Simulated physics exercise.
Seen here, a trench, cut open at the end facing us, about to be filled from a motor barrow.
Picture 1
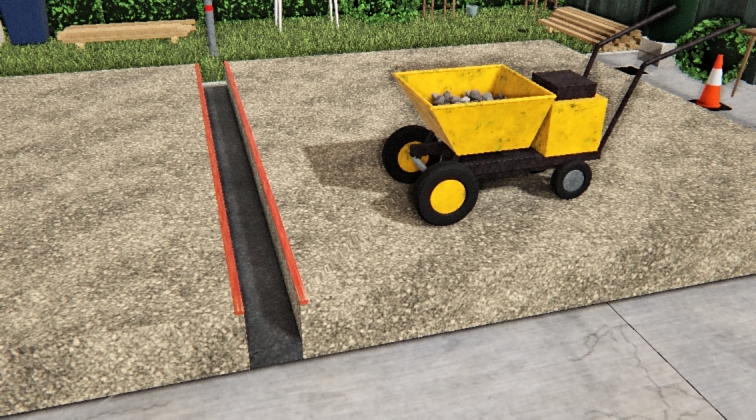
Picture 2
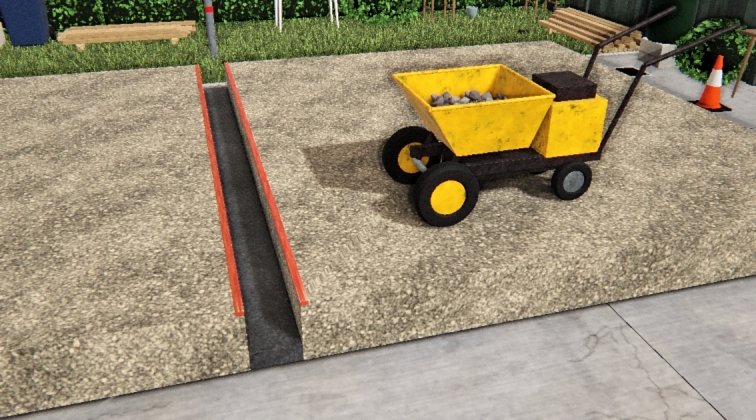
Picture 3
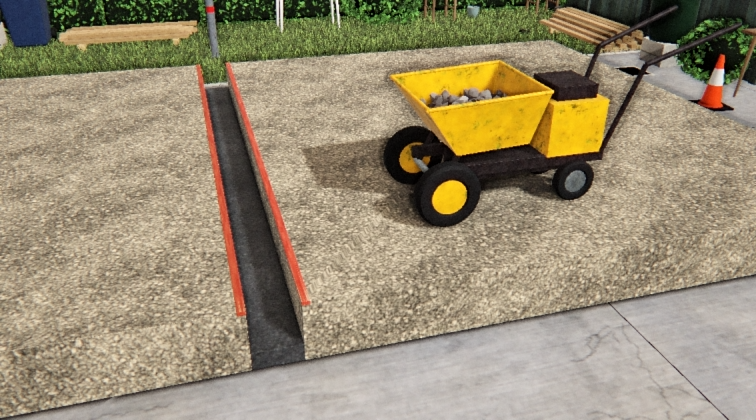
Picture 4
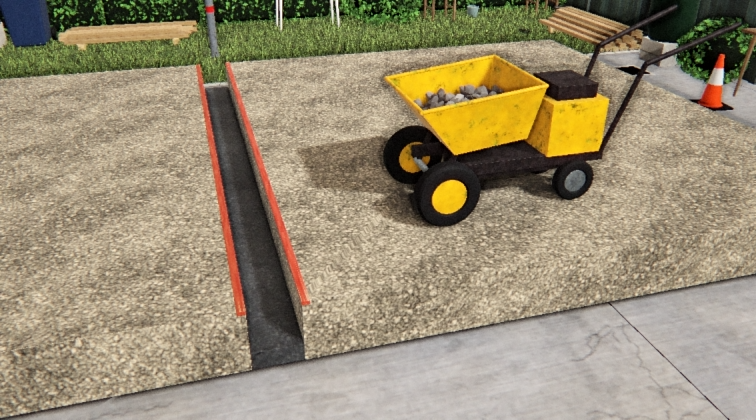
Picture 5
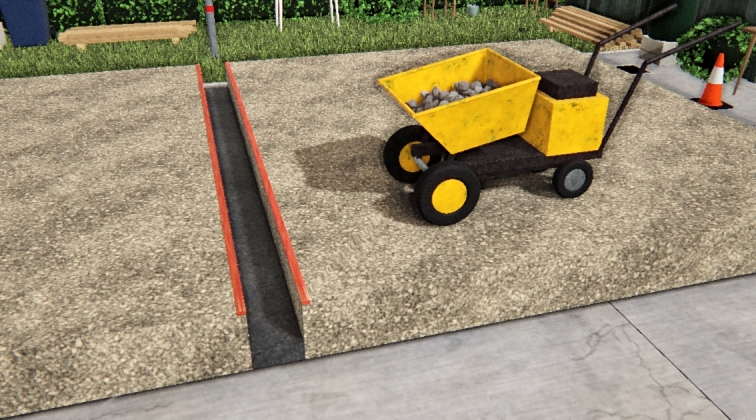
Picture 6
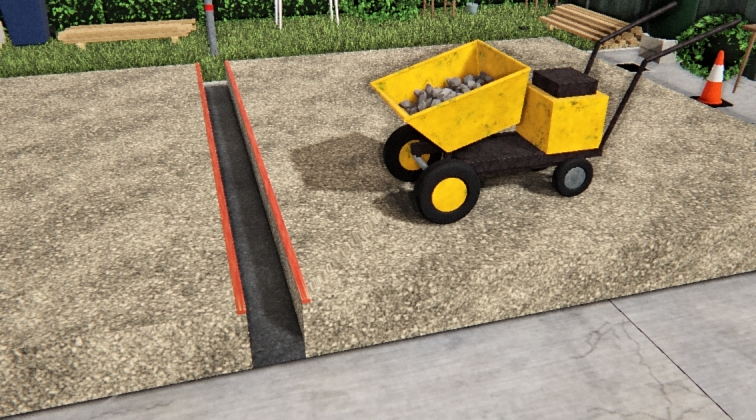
The footage shows a yellow motor barrow loaded with broken stones standing to the right of a narrow, orange-edged trench in gravelly ground. Its skip starts level, then gradually tilts toward the left while the wheels stay in place.
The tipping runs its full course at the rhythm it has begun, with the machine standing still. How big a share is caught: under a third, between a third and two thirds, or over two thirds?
The trench ends with under a third of it.
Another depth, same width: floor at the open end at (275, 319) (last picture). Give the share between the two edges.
Some 20 per cent.
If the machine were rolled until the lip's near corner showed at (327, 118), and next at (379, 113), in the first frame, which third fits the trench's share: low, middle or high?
First one to two thirds, then above two thirds.
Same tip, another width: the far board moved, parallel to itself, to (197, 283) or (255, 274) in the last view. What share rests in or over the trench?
In turn 20 and 20 in a hundred.
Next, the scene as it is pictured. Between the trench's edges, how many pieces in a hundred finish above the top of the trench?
Roughly 0 in a hundred.
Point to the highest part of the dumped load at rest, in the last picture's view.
At about (325, 200).
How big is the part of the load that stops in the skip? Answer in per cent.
About 5 per cent.
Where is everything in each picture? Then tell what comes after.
In the first picture, lip of the skip at (433, 108), level; top of the load at (471, 110), broken stones; first edge of the trench at (294, 268); far edge at (233, 277), the trench under half as wide as the skip, and about as deep as wide.
In the second picture, lip of the skip at (431, 110), level; top of the load at (470, 110).
In the third picture, lip of the skip at (429, 111), tipped barely; top of the load at (479, 107).
In the fourth picture, lip of the skip at (423, 113), tipped a little; top of the load at (479, 102).
In the fifth picture, lip of the skip at (415, 116), tipped a little; top of the load at (473, 98).
In the sixth picture, lip of the skip at (406, 120), tipped clearly; top of the load at (483, 92); first edge of the trench at (295, 267); far edge at (235, 277).
Soon, skip tipped steeply; all in the skip.
A while on, skip tipped right over; nearly all in the skip; a small part short of the trench.
Towards the end, skip tipped right over; about a quarter in the skip; about two thirds short of the trench; a small part in or heaped over the trench.
Finally, skip tipped right over; a small part in the skip; most short of the trench; about a quarter in or heaped over the trench; none beyond it.
